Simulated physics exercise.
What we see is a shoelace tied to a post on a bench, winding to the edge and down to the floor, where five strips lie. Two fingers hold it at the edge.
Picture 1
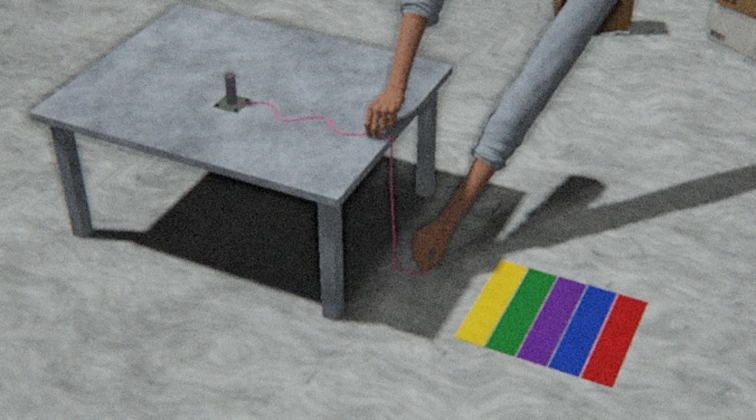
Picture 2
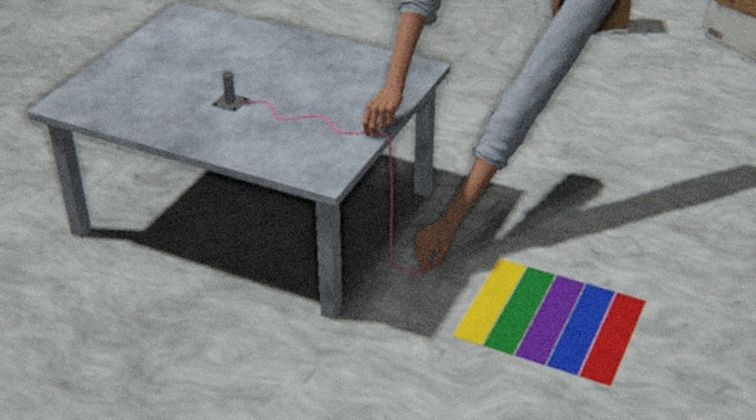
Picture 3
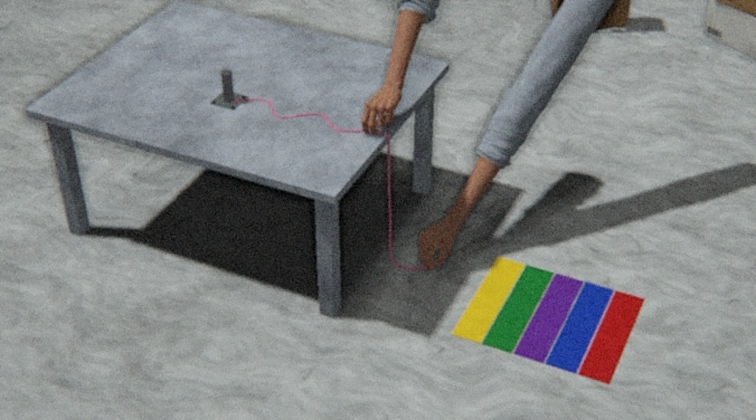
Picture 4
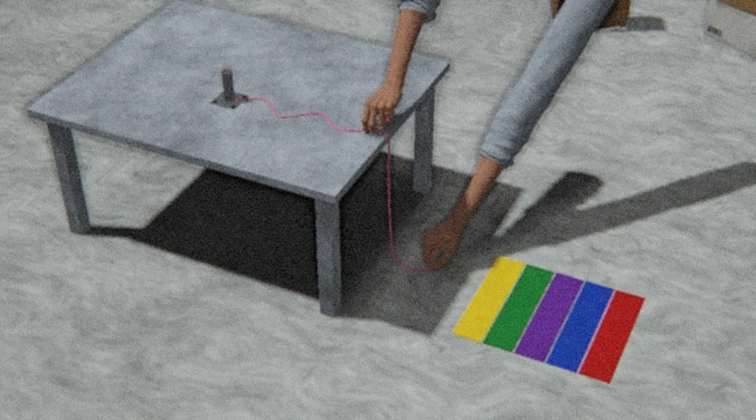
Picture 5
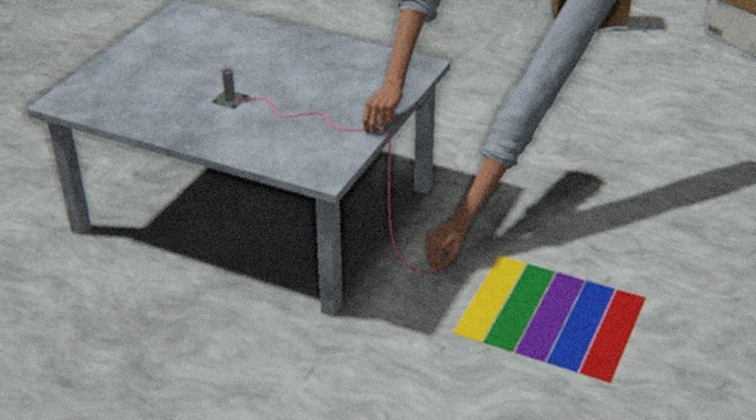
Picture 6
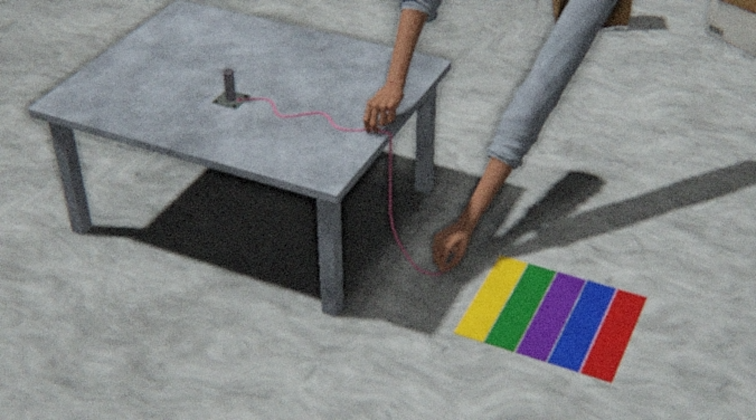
A grey table with a small upright post on its top stands on a pale, rippled floor, seen from above at an angle, with boxes at the upper right. A thin pink cord winds from the post to the table's edge, where one hand holds it, and hangs beside yellow, green, purple, blue and red strips. The lower hand moves the cord's end slightly rightward, while the view shifts very faintly.
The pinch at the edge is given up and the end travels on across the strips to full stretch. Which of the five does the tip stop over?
The end stops over the purple strip.
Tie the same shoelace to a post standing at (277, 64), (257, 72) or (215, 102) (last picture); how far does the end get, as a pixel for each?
In that order: (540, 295), (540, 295) and (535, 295).
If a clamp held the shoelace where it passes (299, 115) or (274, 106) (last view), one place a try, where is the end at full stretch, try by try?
The places are (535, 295) and (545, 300).
Soon after, end near (502, 286); over yellow.
Then, end near (534, 295); over green.
At full stretch, end near (553, 301); over purple. It gets as far as the purple strip.
